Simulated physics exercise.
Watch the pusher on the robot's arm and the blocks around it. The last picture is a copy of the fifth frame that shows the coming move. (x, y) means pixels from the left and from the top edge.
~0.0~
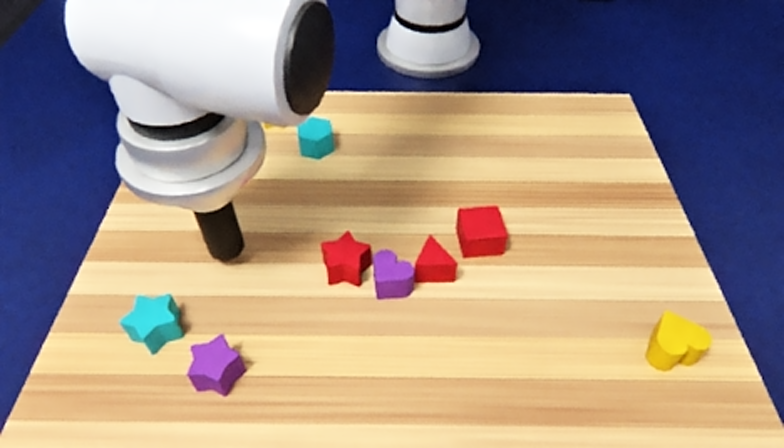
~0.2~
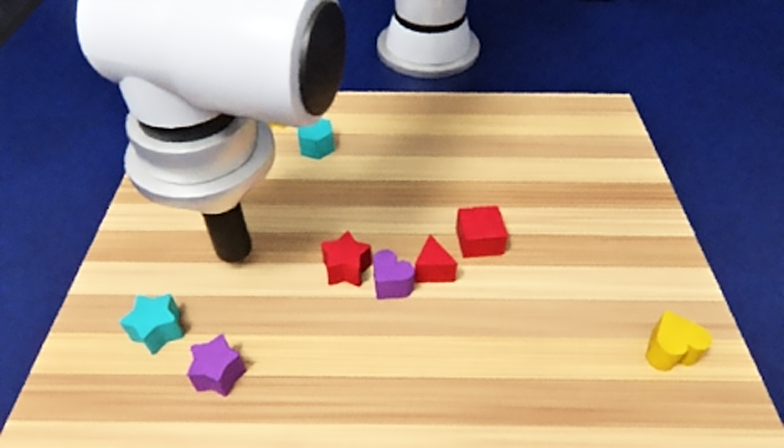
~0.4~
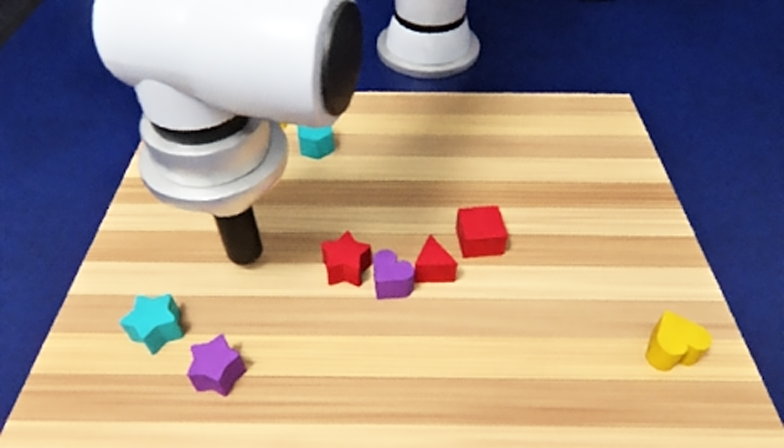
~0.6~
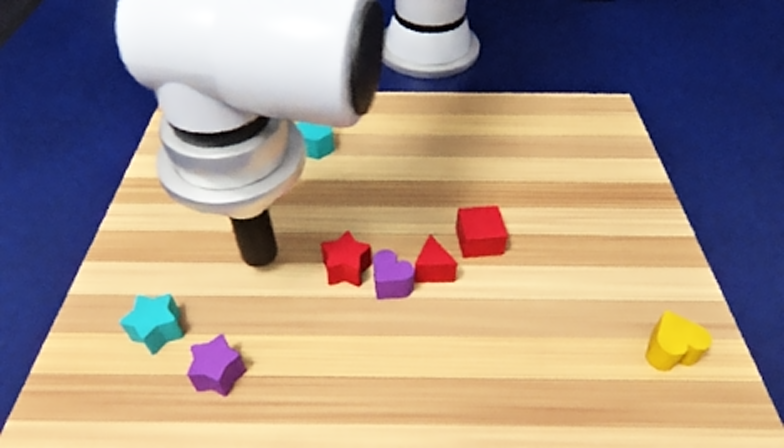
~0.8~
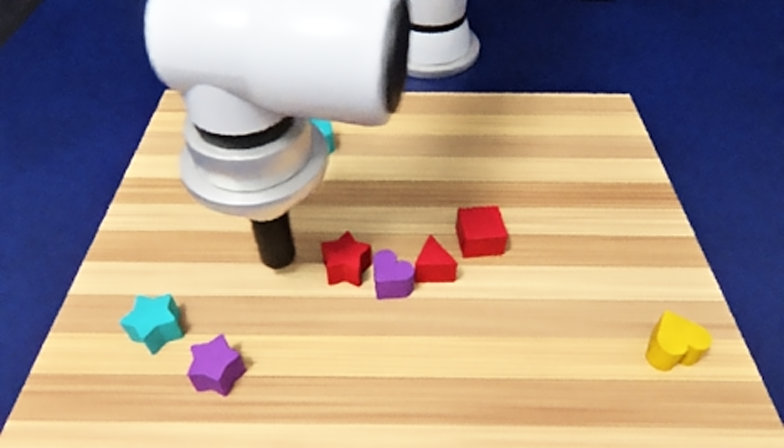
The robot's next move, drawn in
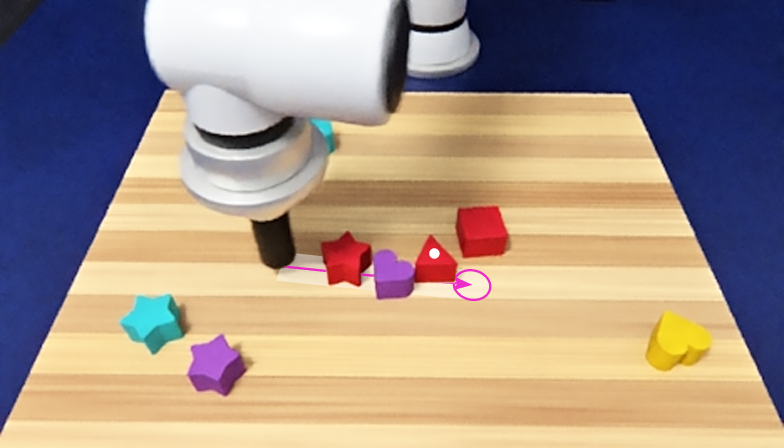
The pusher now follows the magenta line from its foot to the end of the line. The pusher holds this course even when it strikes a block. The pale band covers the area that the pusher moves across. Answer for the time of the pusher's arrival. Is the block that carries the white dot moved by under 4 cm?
I believe not.
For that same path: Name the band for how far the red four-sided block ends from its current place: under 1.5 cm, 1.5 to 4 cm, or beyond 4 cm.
Its displacement is between 1.5 and 4 cm.
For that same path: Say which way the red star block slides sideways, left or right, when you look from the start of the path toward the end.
Shifts left.
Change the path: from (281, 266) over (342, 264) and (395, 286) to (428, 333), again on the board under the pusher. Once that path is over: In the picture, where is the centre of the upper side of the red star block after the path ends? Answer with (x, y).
That would be at about pixel (450, 282).
The line goes from (281, 266) to (472, 285); the dot is on the red three-sided block.
On the path given first. One third of the way, pusher at (343, 263); red star block at (378, 248); purple heart block at (408, 270), turned 25° clockwise.
Two thirds of the way, pusher at (408, 269); red star block at (442, 250); purple heart block at (455, 283), turned 75° clockwise; red three-sided block at (483, 253), turned 30° anticlockwise.
At the end, pusher at (474, 275); red star block at (502, 249), turned 25° anticlockwise; purple heart block at (479, 296), turned 100° clockwise; red three-sided block at (538, 250), turned 25° anticlockwise; red four-sided block at (498, 214), turned 40° anticlockwise.
